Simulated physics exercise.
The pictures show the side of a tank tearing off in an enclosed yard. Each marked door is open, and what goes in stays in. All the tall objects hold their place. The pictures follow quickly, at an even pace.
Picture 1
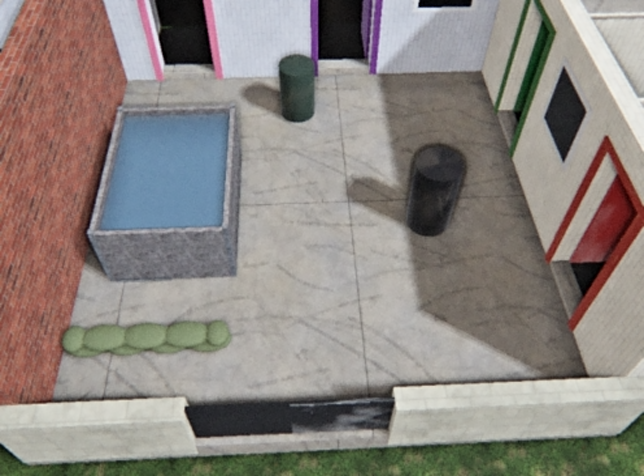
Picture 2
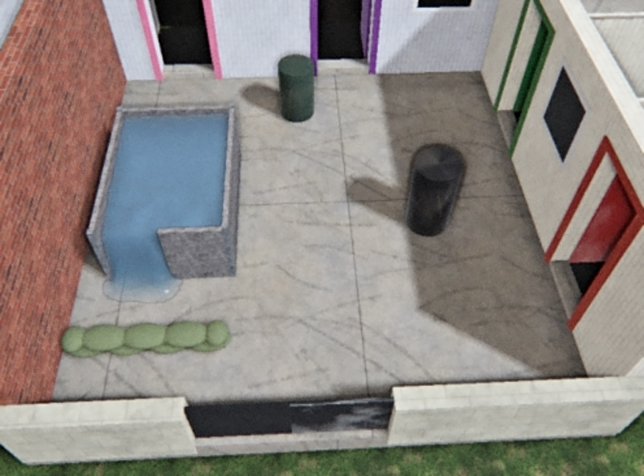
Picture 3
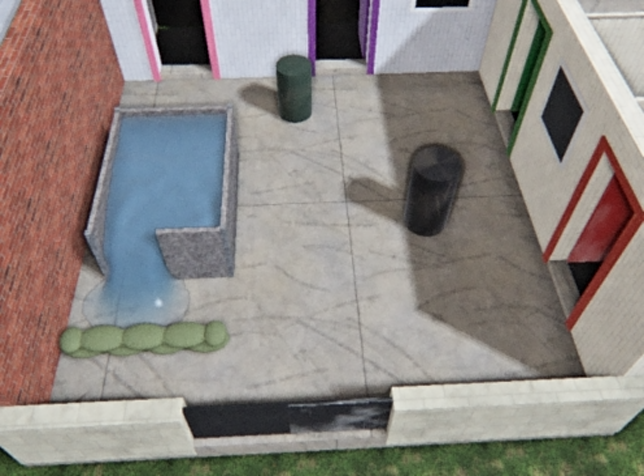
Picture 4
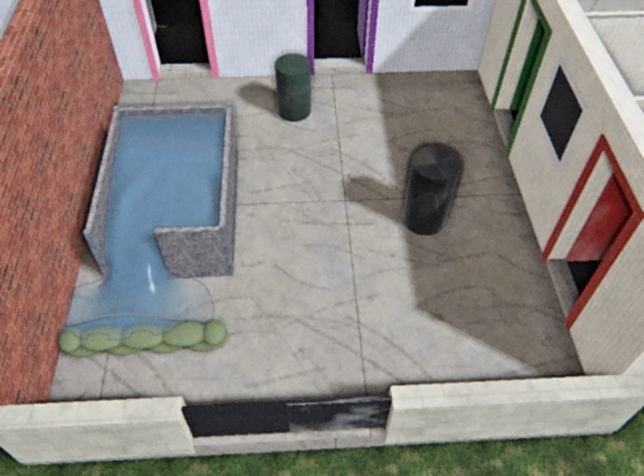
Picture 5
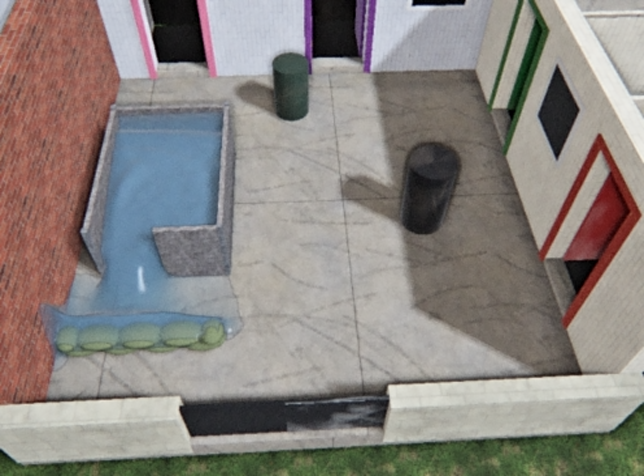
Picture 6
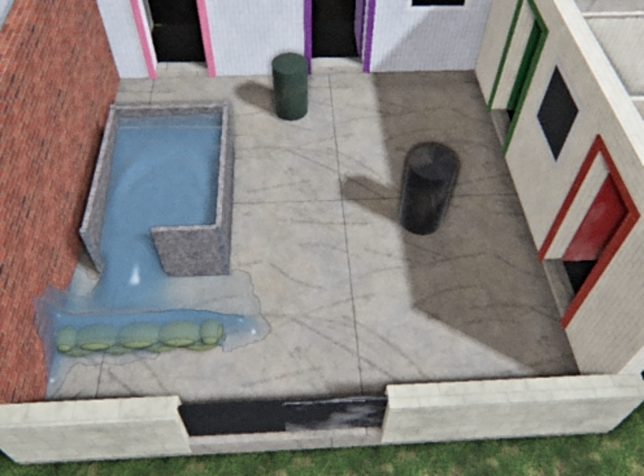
In a walled yard, a tank's front side breaks open and water pours over a low hedge.
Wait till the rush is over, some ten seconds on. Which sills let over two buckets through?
In the end: The pink door stays under that; the red door takes more than that; the purple door stays under that; the green door stays under that.
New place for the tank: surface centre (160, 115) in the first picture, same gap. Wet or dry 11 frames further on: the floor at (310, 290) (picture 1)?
Verdict: Under water.
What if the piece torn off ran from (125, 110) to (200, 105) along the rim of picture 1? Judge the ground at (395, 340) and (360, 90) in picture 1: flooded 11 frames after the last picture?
One after the other: Not flooded, awash.
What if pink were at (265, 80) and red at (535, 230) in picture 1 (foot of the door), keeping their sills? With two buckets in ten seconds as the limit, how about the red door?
The red door lets more in.
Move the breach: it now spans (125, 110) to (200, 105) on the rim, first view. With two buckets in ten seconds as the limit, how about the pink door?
Then: Pink floods.
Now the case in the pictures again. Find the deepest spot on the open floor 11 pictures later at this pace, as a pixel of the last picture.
Around (107, 326).
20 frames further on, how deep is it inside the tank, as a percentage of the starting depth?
Some 42 per cent.
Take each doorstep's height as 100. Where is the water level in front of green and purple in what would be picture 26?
Near 0 and 0 in a hundred.
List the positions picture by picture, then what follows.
In the first picture, the open tank at (170, 168) is whole and still.
In the second picture, the front is at (108, 283), out from the gap at (139, 263).
In the third picture, water pours out at (137, 264) and has run to (162, 331).
In the fourth picture, the front is at (64, 338), out from the gap at (137, 264).
In the fifth picture, water pours out at (134, 263) and has run to (237, 325).
In the sixth picture, water pours out at (133, 262) and has run to (261, 333).
A moment on, water covers 25 % of the floor; the pink door not reached, the red door not reached, the purple door not reached, the green door not reached.
Next, water covers 45 % of the floor; the pink door not reached, the red door not reached, the purple door not reached, the green door not reached.
Then, water covers 60 % of the floor; the pink door wet at the sill, nothing in, the red door wet at the sill, nothing in, the purple door not reached, the green door not reached.
Later, water covers 90 % of the floor; the pink door under two buckets in, the red door over two buckets in, the purple door wet at the sill, nothing in, the green door wet at the sill, nothing in.
In the end, water covers 95 % of the floor; the pink door under two buckets in, the red door far over two buckets in, the purple door wet at the sill, nothing in, the green door under two buckets in.
